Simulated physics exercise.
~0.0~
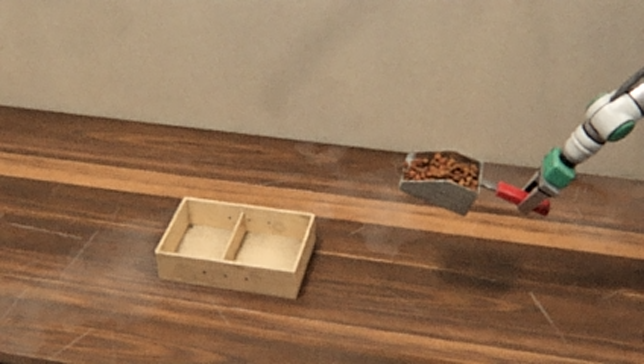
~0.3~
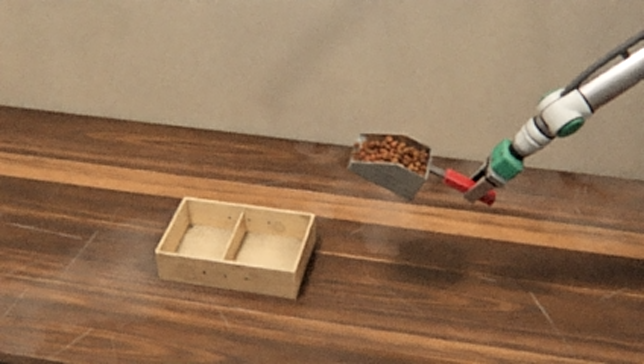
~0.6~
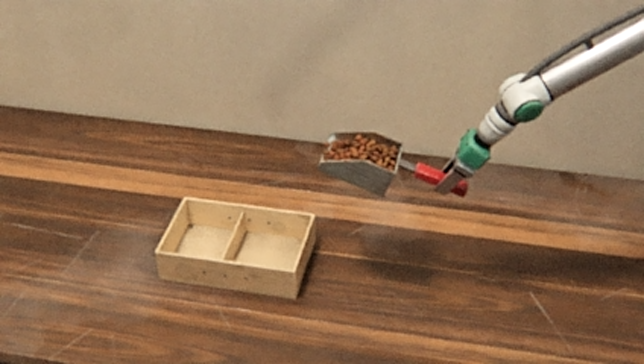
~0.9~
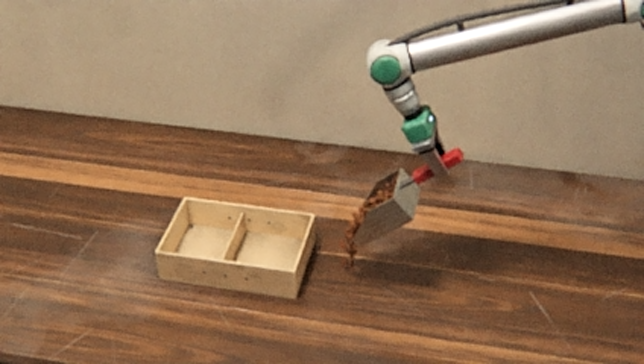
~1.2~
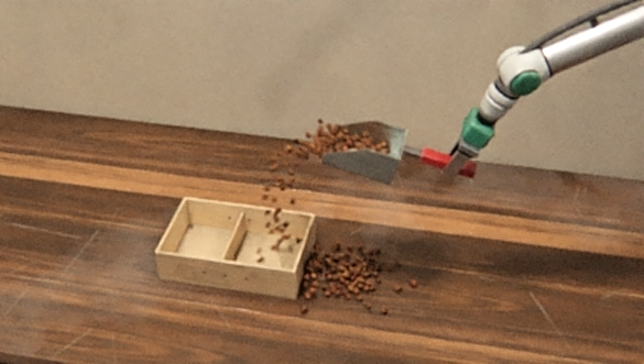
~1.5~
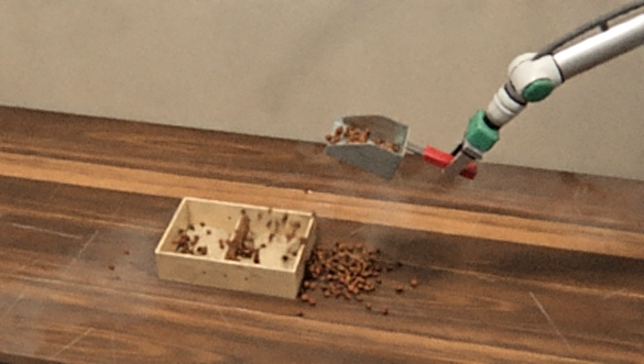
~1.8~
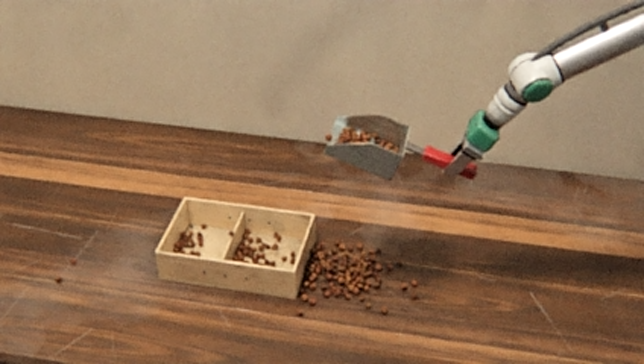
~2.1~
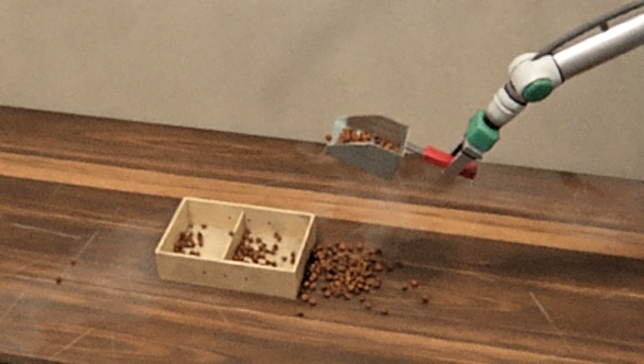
Robot arm carrying a scoop of brown pellets left, tipping many beside a divided wooden box, flinging some inside, then holding still.
